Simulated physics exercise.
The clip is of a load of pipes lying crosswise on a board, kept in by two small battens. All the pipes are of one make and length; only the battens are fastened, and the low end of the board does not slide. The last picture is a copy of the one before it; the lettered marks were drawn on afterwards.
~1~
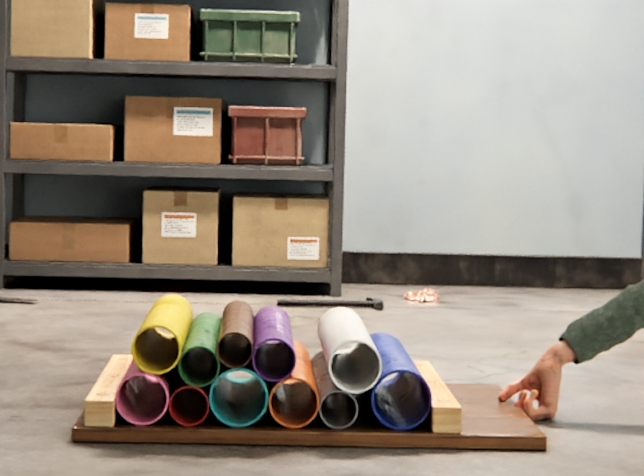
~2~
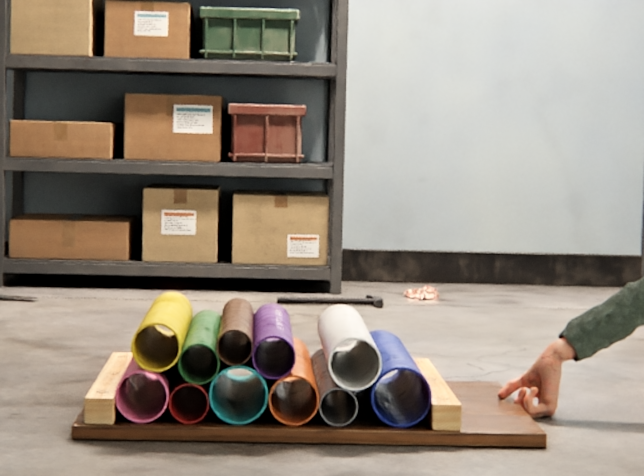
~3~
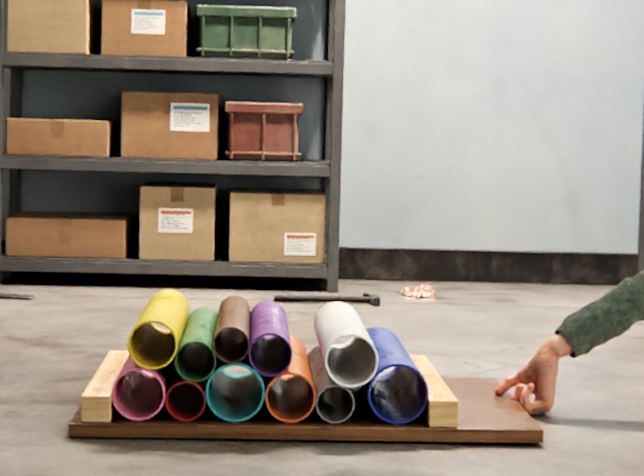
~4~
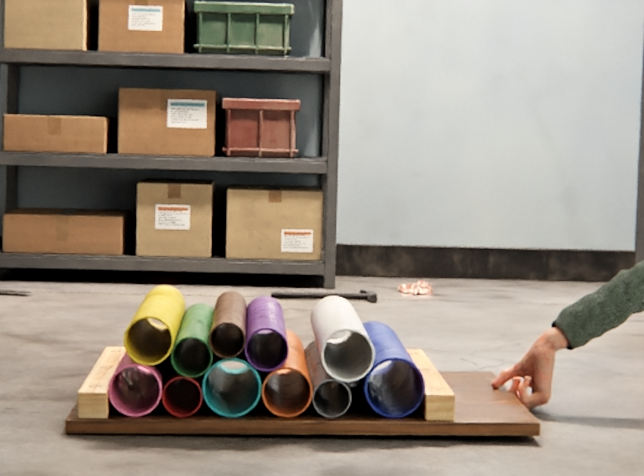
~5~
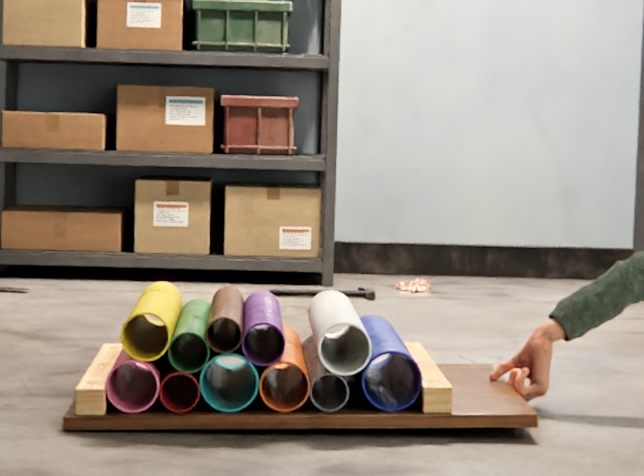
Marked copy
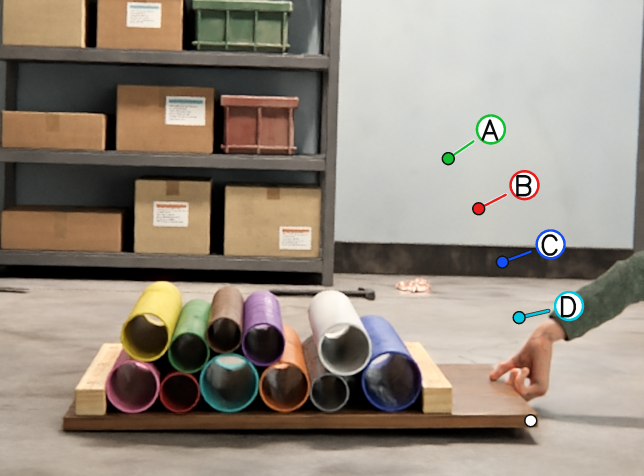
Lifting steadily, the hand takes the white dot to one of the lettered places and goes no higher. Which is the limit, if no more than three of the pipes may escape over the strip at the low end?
Mark A is as high as it can go.
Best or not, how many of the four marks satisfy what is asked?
The number is four.
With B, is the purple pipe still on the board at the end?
Yes, with B.
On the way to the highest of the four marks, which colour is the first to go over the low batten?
It is the yellow one.
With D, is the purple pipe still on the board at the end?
The purple pipe: Yes.
On the copy, A at (448, 159); B at (479, 209); C at (502, 262); D at (519, 318); the white dot at (531, 421).
On A. First, board at 20°.
Then, board at 36°.
Finally, board at 36°, three over the low batten (green, yellow, brown).
By contrast, B one over the low batten (yellow); C one over the low batten (yellow); D one over the low batten (yellow).
